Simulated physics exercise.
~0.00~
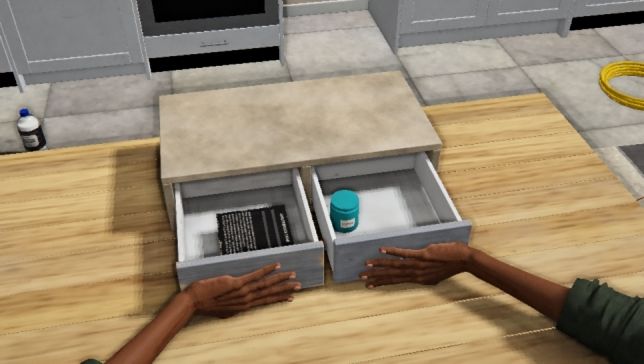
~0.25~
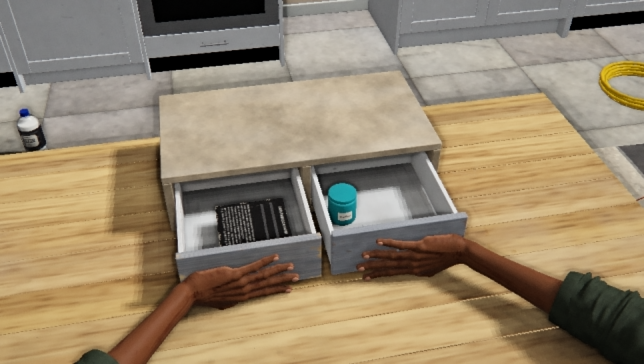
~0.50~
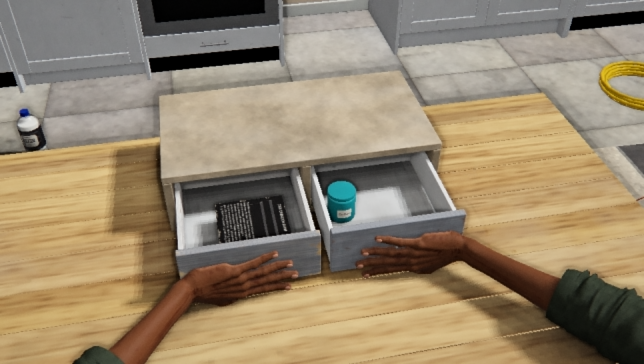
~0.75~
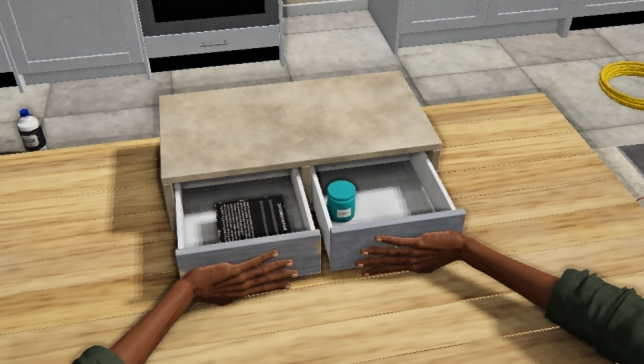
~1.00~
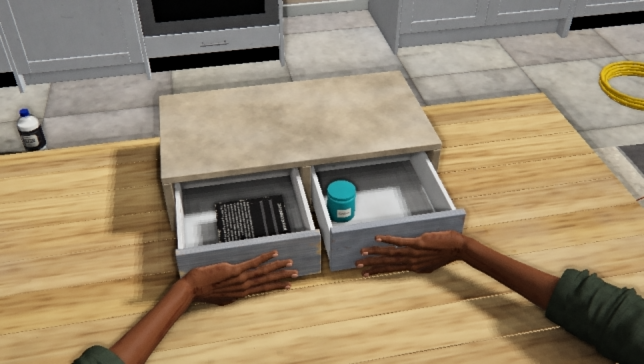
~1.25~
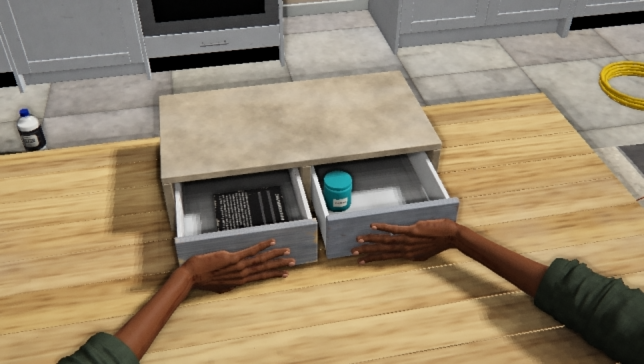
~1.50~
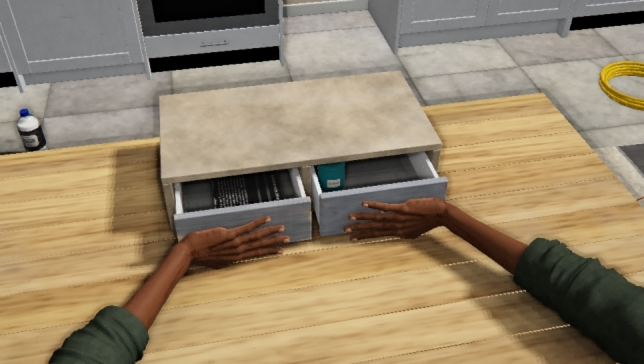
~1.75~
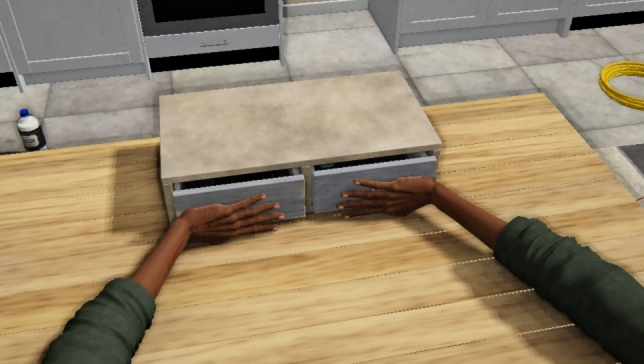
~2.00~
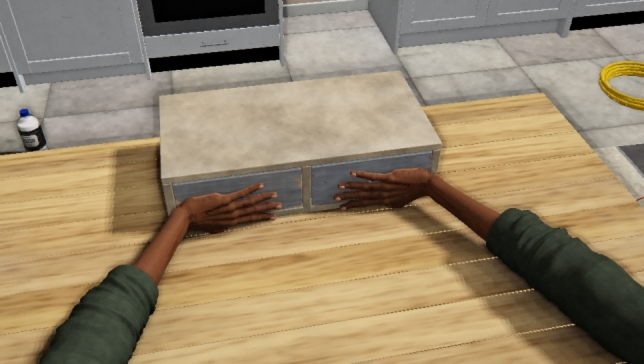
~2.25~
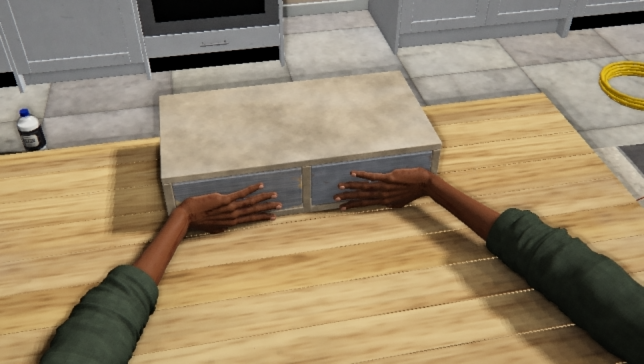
In a kitchen, seen from above by a still camera, a small wooden chest with a pale stone-like top sits on a light wood surface. Its two grey drawers stand open, the left holding a black packet on its side and the right a turquoise jar. Two hands in dark green sleeves rest against the fronts, nudge them slightly inward and pause. The hands then push both drawers steadily in together, carrying the packet and jar out of sight. Both drawers end shut flush, with the hands still against them.
